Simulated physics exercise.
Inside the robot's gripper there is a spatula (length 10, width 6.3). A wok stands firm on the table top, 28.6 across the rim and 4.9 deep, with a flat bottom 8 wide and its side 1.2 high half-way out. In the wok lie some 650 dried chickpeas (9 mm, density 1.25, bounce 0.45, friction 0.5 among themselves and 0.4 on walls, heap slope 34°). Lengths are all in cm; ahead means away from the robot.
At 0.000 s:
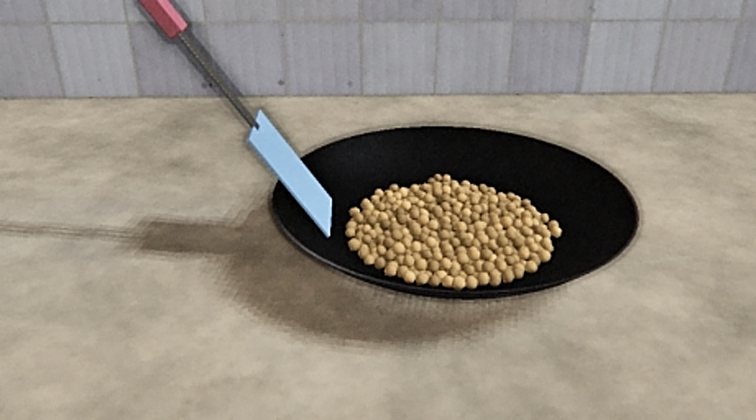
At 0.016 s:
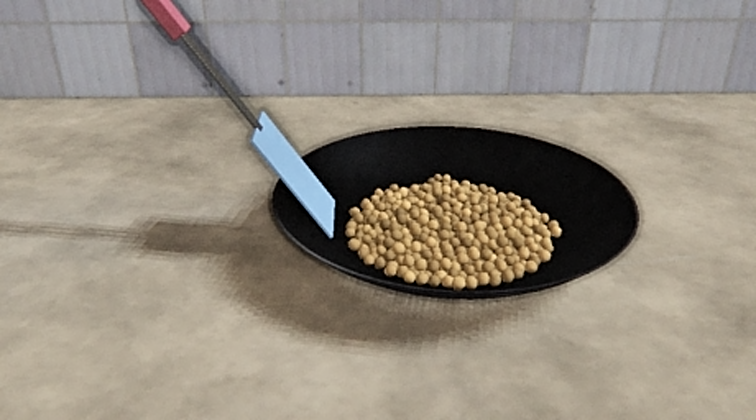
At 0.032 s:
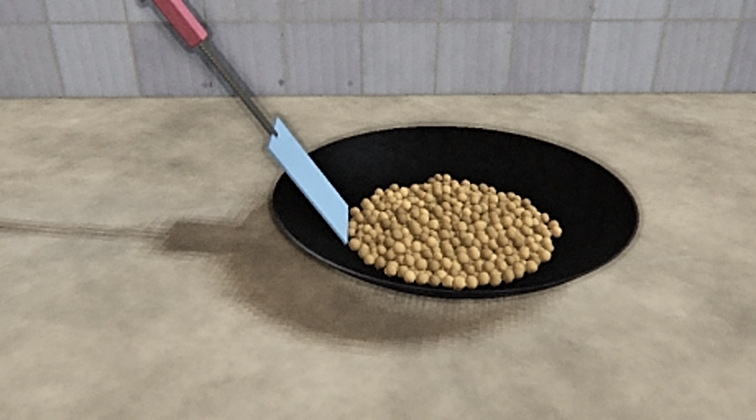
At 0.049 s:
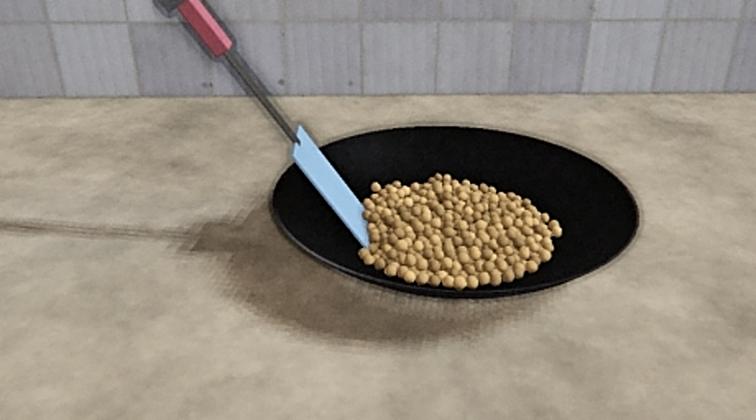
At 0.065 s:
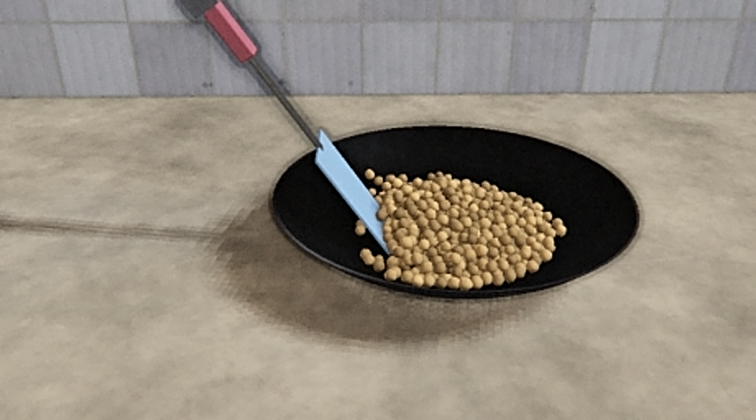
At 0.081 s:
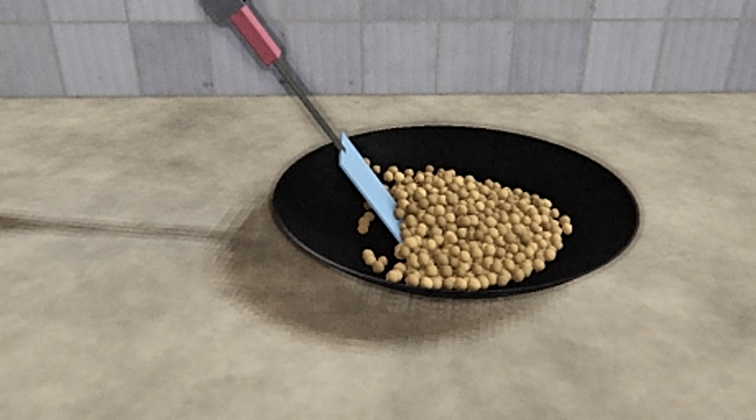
A spatula with a light blue blade moving right in a black wok, pushing into a heap of chickpeas and shifting them slightly.
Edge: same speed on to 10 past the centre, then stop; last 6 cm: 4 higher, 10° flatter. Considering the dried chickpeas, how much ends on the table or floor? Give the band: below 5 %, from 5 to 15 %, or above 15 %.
Above 15 %.
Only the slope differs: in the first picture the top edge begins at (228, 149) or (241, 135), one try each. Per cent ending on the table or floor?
First try roughly 25 percent, second try roughly 25 percent.
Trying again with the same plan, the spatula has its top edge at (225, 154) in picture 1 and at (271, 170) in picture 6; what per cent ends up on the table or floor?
Some 5 percent ends up on the table or floor.
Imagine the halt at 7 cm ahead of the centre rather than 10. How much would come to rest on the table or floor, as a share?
Close to 10 per cent would end on the table or floor.
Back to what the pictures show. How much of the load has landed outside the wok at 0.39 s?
I'd put it at around 15 per cent.
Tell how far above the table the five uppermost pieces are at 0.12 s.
They are around 5 cm up.
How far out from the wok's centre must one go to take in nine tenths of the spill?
That works out to near 60 cm.
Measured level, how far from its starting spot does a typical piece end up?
Distance: Near 5 cm.
By 0.12 s, sloping 56°, highest piece 6 above the table; 654 in the wok.
By 0.16 s, sloping 53°, highest piece 6 above the table; 654 in the wok.
By 0.39 s, sloping 46°, highest piece 9 above the table; 497 in the wok, 93 on the table or floor, 64 on the blade or in flight.
By 1.44 s, sloping 46°, highest piece 4 above the table; 496 in the wok, 158 on the table or floor.
Final count, 496 in the wok, 158 on the table or floor. That is 24 % on the table or floor.
